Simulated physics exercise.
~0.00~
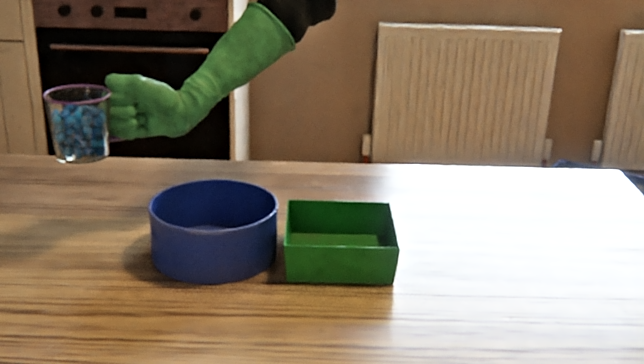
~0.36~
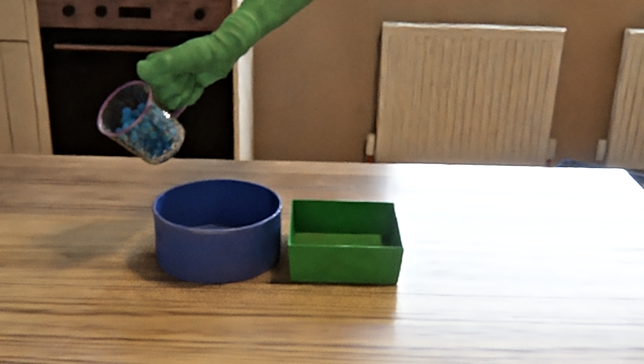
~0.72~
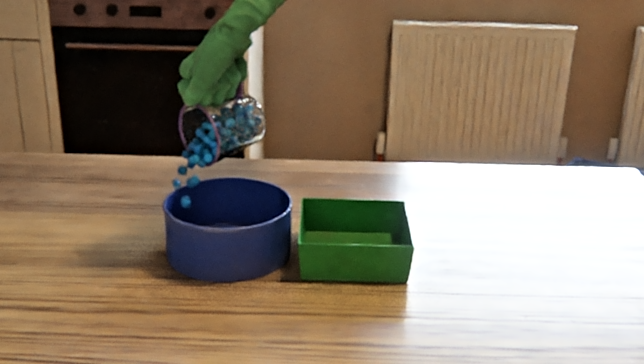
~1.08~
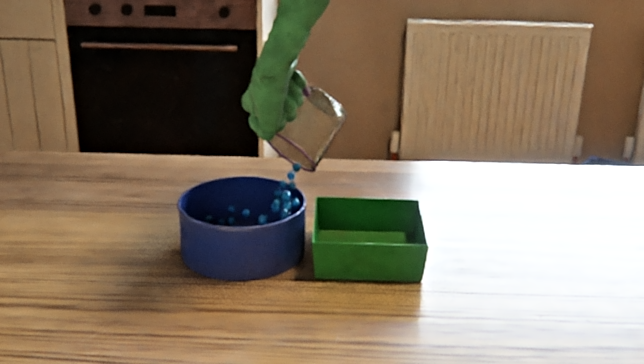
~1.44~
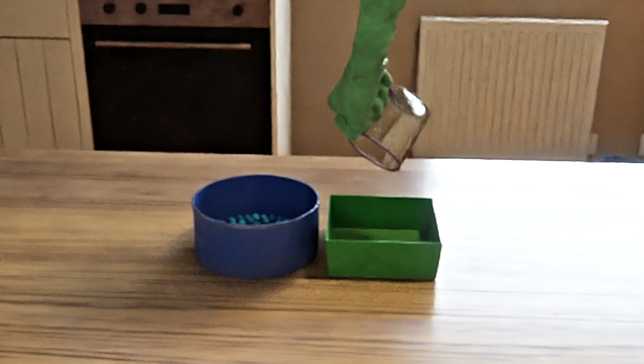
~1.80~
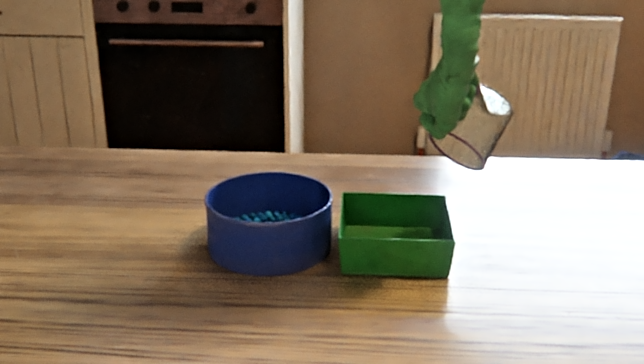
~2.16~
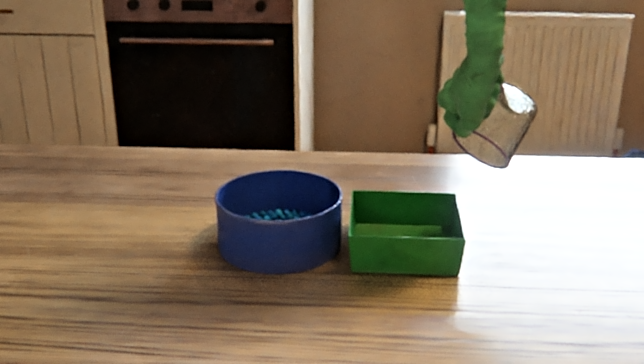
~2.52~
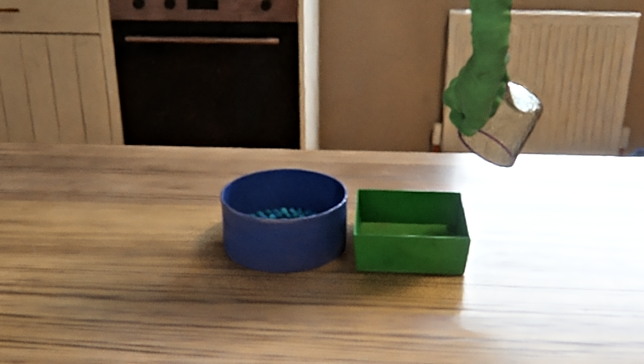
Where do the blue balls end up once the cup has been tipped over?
They all end up in the round blue pot, while the green tin stays empty and none lie outside on the table.
